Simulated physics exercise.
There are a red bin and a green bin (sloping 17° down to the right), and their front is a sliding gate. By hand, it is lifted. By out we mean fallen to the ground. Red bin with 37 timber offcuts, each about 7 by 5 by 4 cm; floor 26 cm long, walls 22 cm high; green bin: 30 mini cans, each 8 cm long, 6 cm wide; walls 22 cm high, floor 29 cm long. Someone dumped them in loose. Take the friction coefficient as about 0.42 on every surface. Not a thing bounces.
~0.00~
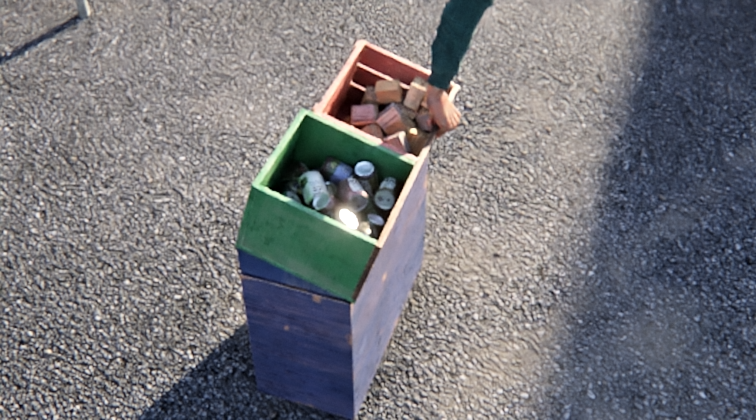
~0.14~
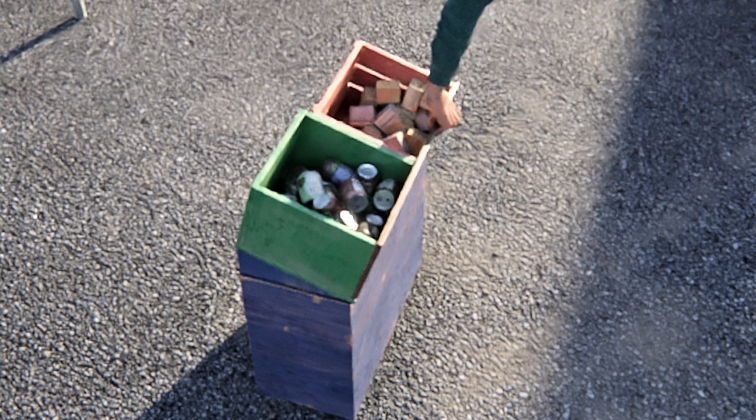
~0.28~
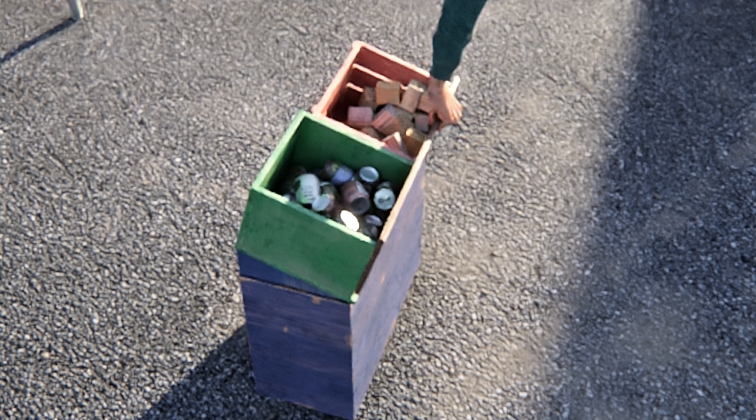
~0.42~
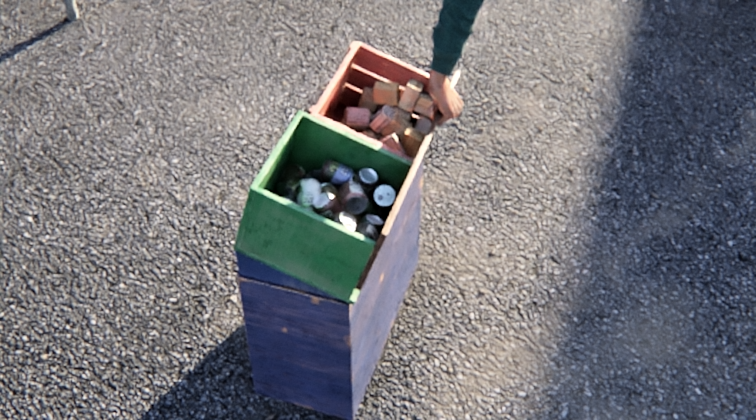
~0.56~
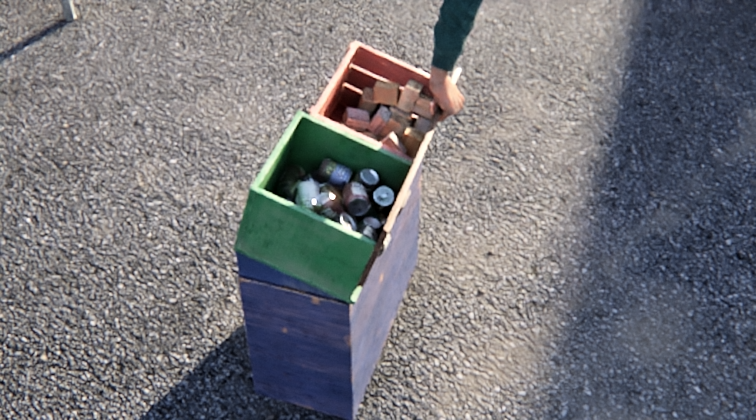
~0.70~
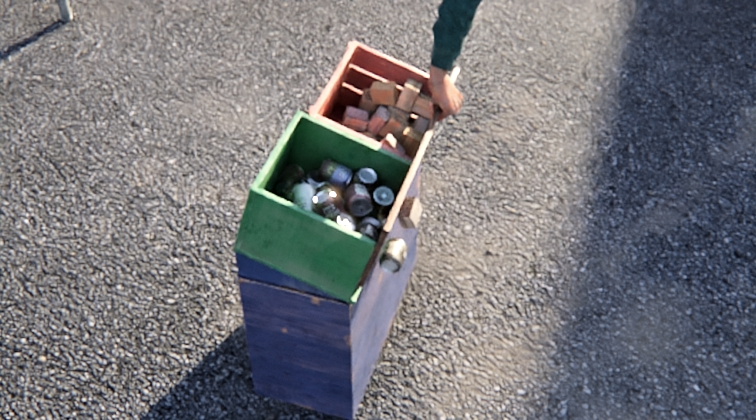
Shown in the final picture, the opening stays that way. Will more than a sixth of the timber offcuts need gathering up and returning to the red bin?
No.
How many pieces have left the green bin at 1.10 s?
About, green bin: 1.
After 1.10 s, 1 of 37 out of the red bin and 1 of 30 out of the green bin.
After 1.60 s, 1 of 37 out of the red bin and 1 of 30 out of the green bin.
After 2.29 s, 1 of 37 out of the red bin and 1 of 30 out of the green bin.
When it is over (at 3.19 s), 1 of 37 out of the red bin and 1 of 30 out of the green bin. Asked share, 1 of 37, 3 per cent.
